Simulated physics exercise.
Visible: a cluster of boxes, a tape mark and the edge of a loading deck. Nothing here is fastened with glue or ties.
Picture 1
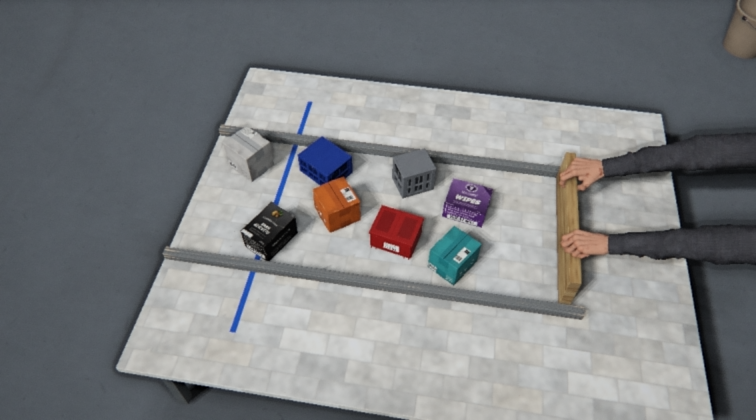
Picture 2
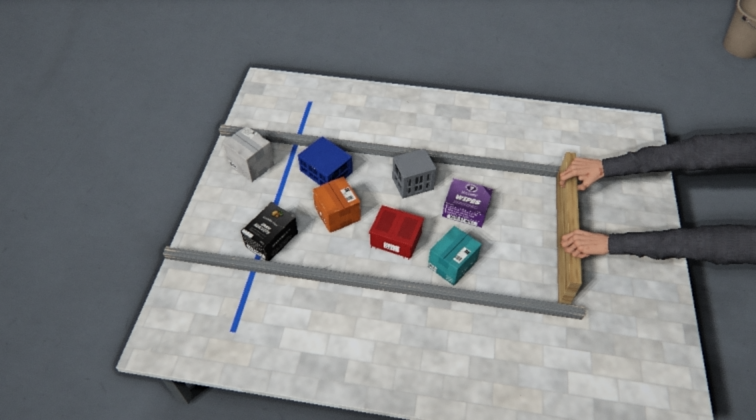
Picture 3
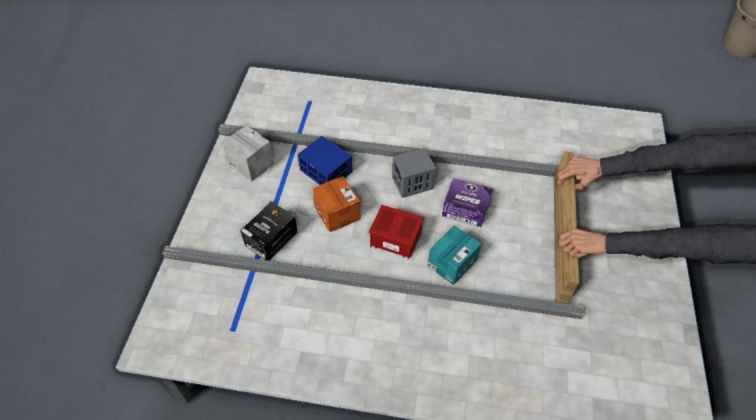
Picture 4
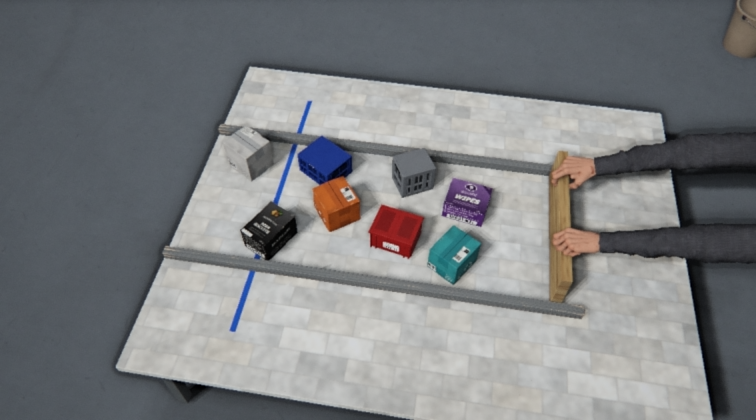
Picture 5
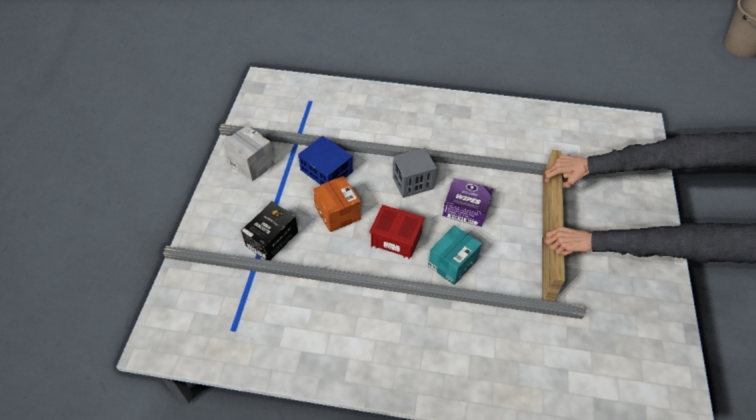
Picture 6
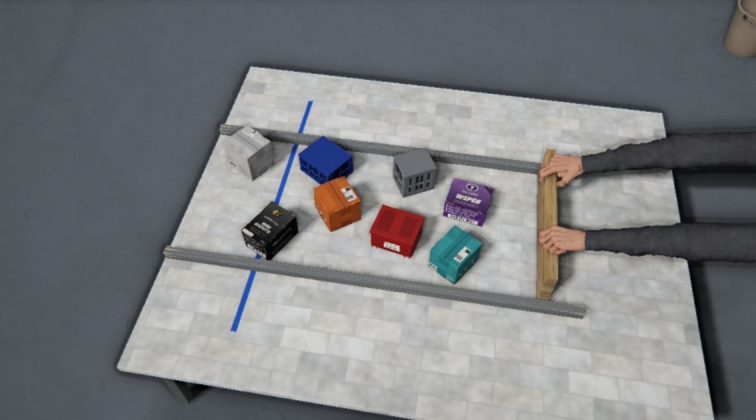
Two hands in dark sleeves slide a wooden plank slightly leftward between two grey rails on a pale tiled surface, seen from above at an angle by a still camera. Between the rails sit a white parcel, a black box, blue and grey crates, and orange, red, purple and turquoise boxes, with blue tape crossing at left. Only the plank and arms move, slowly, while the eight boxes stay put, untouched.
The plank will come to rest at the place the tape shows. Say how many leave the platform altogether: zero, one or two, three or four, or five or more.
Seems the ones that don't stay up number one or at most two, for sure.
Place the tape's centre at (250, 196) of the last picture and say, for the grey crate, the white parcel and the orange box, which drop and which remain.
Outcome - grey crate: It stays up there; white parcel: It is not there; orange box: It is not there.
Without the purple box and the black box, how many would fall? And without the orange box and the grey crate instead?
Result: 1, then 0.
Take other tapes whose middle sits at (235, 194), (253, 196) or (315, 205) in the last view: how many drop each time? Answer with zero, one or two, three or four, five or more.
Taking the places in the order asked: 5 or more, then 3 or 4, then not one.
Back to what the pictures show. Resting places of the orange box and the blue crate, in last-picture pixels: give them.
Near (214, 175) and (242, 145).
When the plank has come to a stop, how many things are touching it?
Count: 3.
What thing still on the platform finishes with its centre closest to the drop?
Nearest at the end: The black box.
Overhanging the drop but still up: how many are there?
The figure is 2.
A little later, none off yet; white parcel at rest near (250, 153); black box at rest near (271, 231); blue crate at rest near (326, 163).
Next, none off yet; white parcel at rest near (250, 153); black box moving near (269, 231); blue crate shifted a little near (309, 157).
When it is over, the number that fall off is one or two; down, white parcel.
